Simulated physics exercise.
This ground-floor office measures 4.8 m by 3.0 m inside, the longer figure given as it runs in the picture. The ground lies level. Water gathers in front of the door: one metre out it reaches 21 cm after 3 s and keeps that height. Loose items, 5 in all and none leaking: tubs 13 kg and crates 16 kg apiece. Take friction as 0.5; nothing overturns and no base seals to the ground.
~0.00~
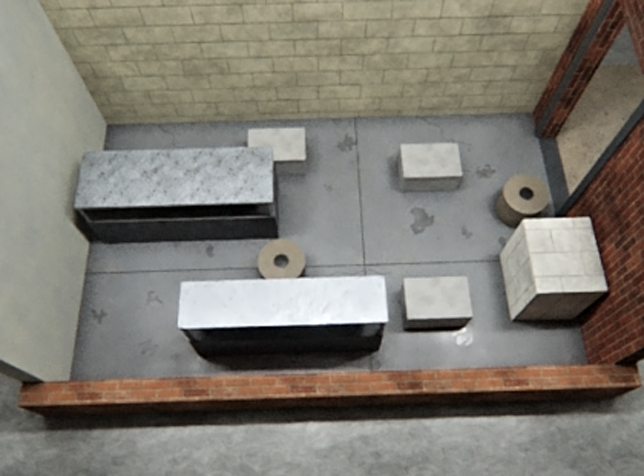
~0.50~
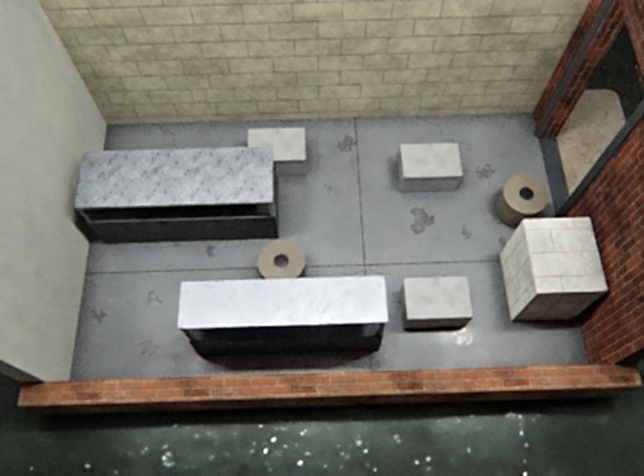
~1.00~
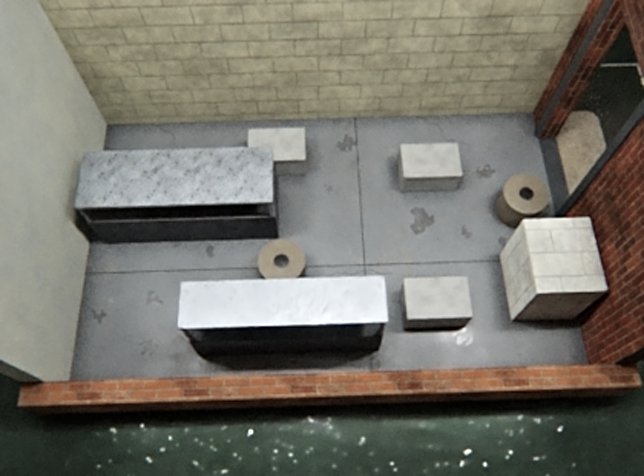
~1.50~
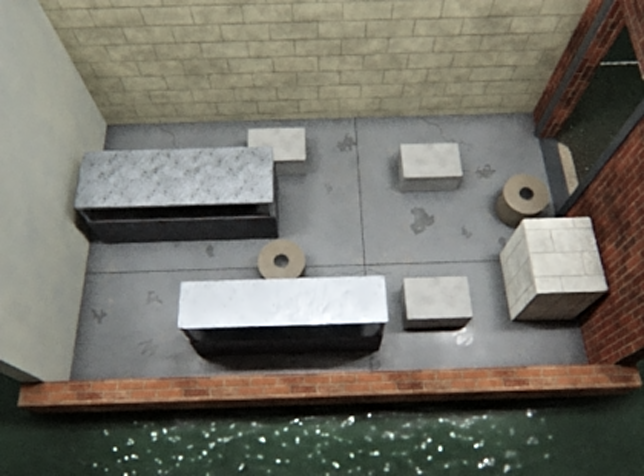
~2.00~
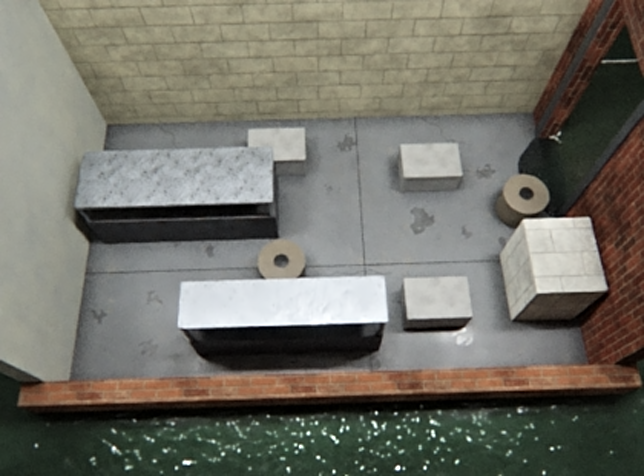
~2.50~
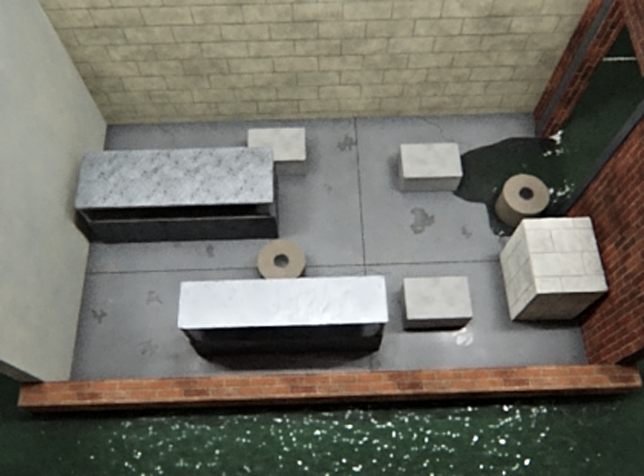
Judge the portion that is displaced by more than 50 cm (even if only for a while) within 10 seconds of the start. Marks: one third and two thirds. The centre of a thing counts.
That comes to two thirds or above.
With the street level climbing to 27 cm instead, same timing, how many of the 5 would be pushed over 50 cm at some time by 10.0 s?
Then 4.
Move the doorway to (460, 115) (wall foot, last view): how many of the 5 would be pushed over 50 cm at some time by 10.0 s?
In that case 4 of them.
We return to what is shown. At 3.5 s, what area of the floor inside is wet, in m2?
Some 3.0 m2.
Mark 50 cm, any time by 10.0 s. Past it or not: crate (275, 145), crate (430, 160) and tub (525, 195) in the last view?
In that order: Over, past it, past it.
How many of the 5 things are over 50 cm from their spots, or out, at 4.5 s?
I count 2.
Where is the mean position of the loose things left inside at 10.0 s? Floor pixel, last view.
At about (217, 233).
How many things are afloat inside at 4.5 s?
I count 0.
After 3.5 s 0 of 5 are over 50 cm from their spots; 0 afloat.
After 4.5 s 2 of 5 are over 50 cm from their spots; 0 afloat.
After 7.0 s 3 of 5 are over 50 cm from their spots; 1 afloat.
After 10.0 s 4 of 5 are over 50 cm from their spots, and 4 have been at some point; 4 afloat.
